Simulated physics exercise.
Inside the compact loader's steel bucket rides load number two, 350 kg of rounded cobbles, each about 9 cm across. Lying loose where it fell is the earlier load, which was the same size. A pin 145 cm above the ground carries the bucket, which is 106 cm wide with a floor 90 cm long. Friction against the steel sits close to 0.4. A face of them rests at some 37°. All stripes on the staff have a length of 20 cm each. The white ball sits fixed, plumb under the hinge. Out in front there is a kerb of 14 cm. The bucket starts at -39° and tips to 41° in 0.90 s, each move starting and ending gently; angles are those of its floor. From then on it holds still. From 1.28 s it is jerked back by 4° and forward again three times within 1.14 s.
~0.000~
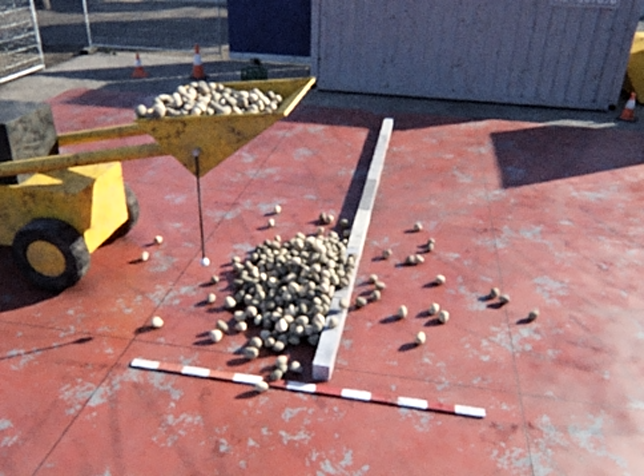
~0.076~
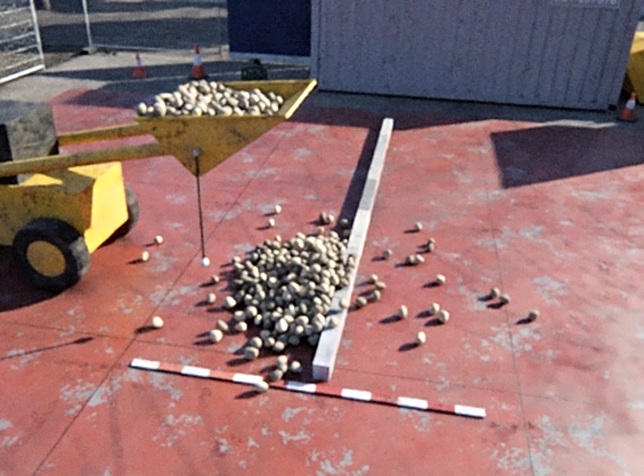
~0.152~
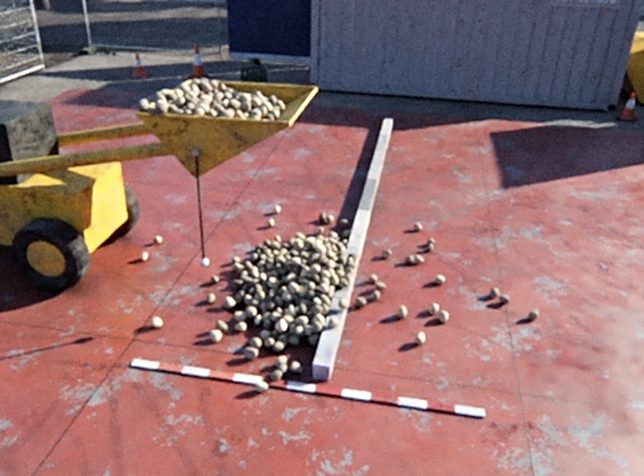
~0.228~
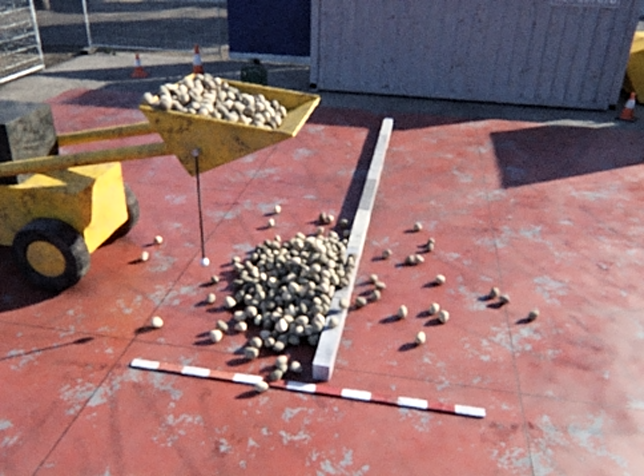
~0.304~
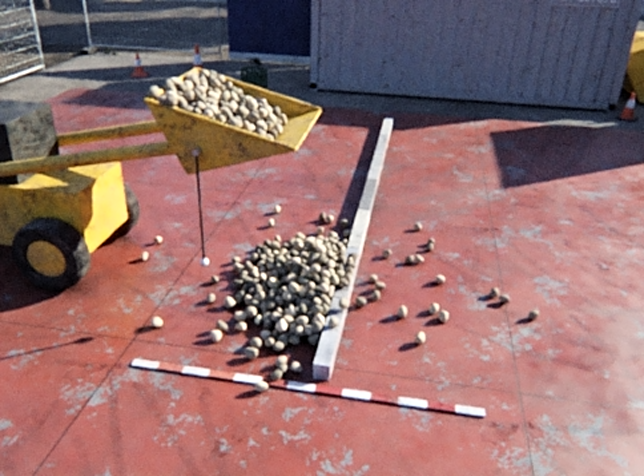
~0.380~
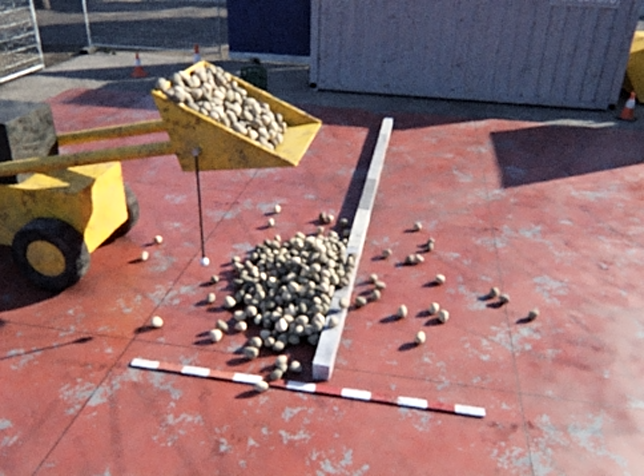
A yellow loader's bucket full of rounded stones tilting steadily forward and down above a loose pile beside a long kerb.
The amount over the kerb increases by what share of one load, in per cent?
By about 49 per cent of a load.
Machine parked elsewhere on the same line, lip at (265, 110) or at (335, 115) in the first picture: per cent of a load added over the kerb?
Around 30 percent, then around 90 percent.
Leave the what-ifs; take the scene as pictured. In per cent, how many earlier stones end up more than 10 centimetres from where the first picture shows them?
Close to 15 in a hundred of them.
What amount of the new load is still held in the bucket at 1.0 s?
It holds some 70 percent.
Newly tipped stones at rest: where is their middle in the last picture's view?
The middle lies near (342, 286) in the last picture.
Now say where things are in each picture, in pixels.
In the first picture, the bucket is at -39°, its lip at (286, 114); the top of the load is at (223, 95). The earlier load is highest near (312, 263), 26 cm above ground level, 97 % on this side of the kerb, 5 % over the kerb.
In the second picture, the bucket is at -37°, its lip at (287, 116); the top of the load is at (216, 93); the stones move at 0.1 m/s on average.
The third picture shows lip at (290, 124), floor tilted -33°, highest stones at (195, 87); the stones move at 0.3 m/s on average.
In the fourth picture, the bucket is at -26°, its lip at (293, 135); the top of the load is at (197, 84); the stones move at 0.4 m/s on average.
The fifth picture shows lip at (296, 150), floor tilted -18°, highest stones at (200, 79); the stones move at 0.5 m/s on average.
In the sixth picture, the bucket is at -8°, its lip at (295, 165); the top of the load is at (203, 75); the stones move at 0.5 m/s on average.
After 0.7 s the floor is at 29°; in per cent of one load, 100 in the bucket, 97 on this side of the kerb, 5 over the kerb; the foremost stones are at (462, 285).
After 1.0 s the floor is at 41°; in per cent of one load, 69 in the bucket, 128 on this side of the kerb, 5 over the kerb; the foremost stones are at (462, 285).
After 2.9 s the floor is at 41°; in per cent of one load, 0 in the bucket, 148 on this side of the kerb, 54 over the kerb; the foremost stones are at (552, 330).
After 5.5 s the floor is at 41°; in per cent of one load, 0 in the bucket, 148 on this side of the kerb, 54 over the kerb; the foremost stones are at (552, 330). Net gain over the kerb, 49.
